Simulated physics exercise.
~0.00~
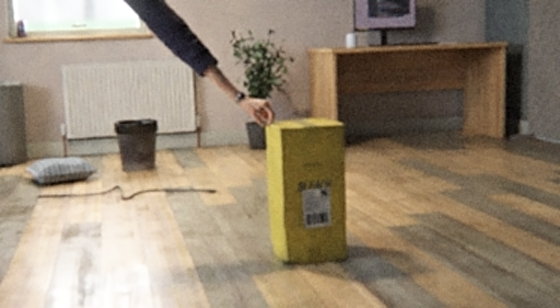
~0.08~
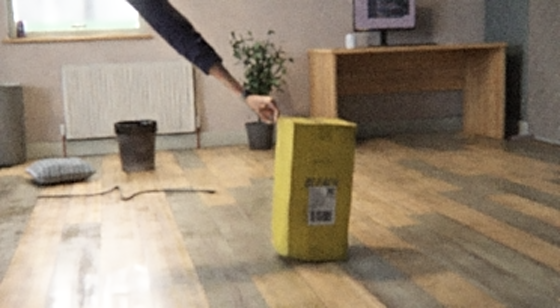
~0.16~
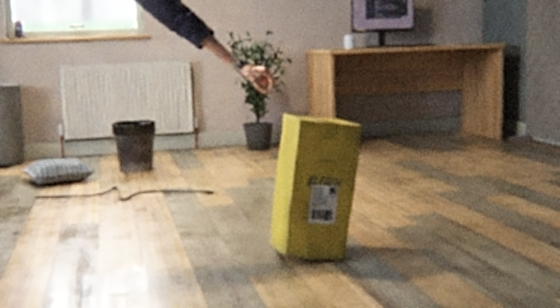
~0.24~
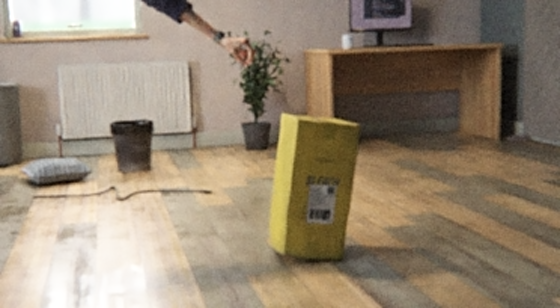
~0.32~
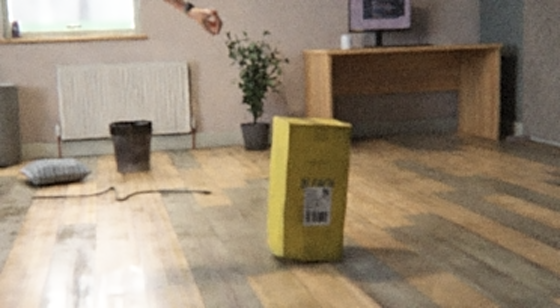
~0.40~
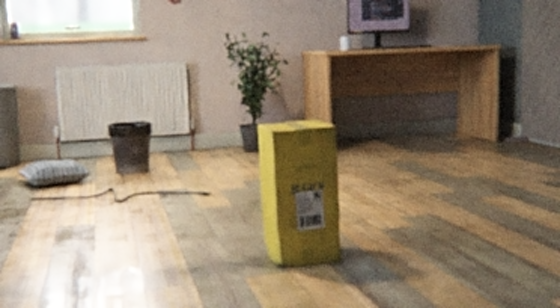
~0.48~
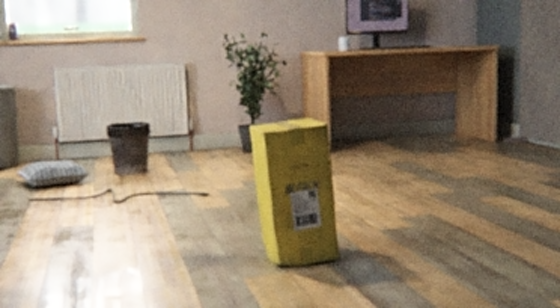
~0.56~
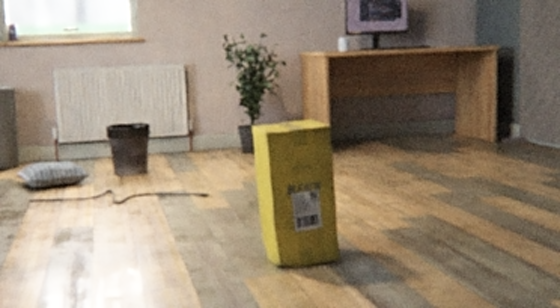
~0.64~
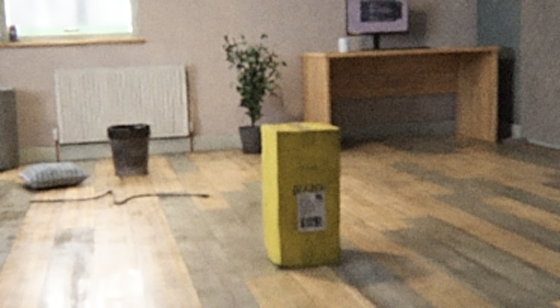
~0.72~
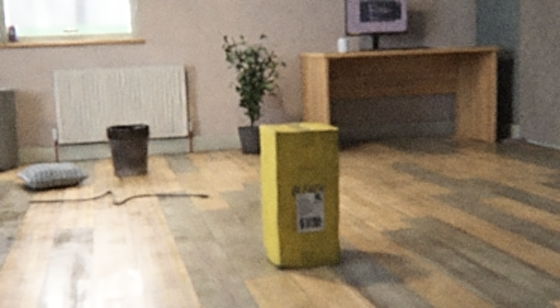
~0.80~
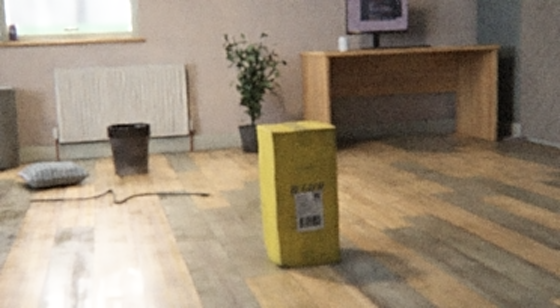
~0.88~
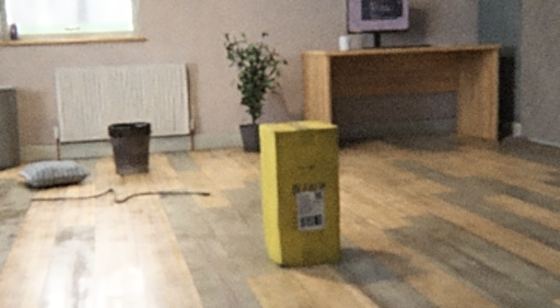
In a room with a wooden floor, a desk and a potted plant, a hand at the top of a tall yellow parcel tips it slightly right, then lets go and withdraws; the parcel rocks back left, wobbles slightly and settles upright on its base.
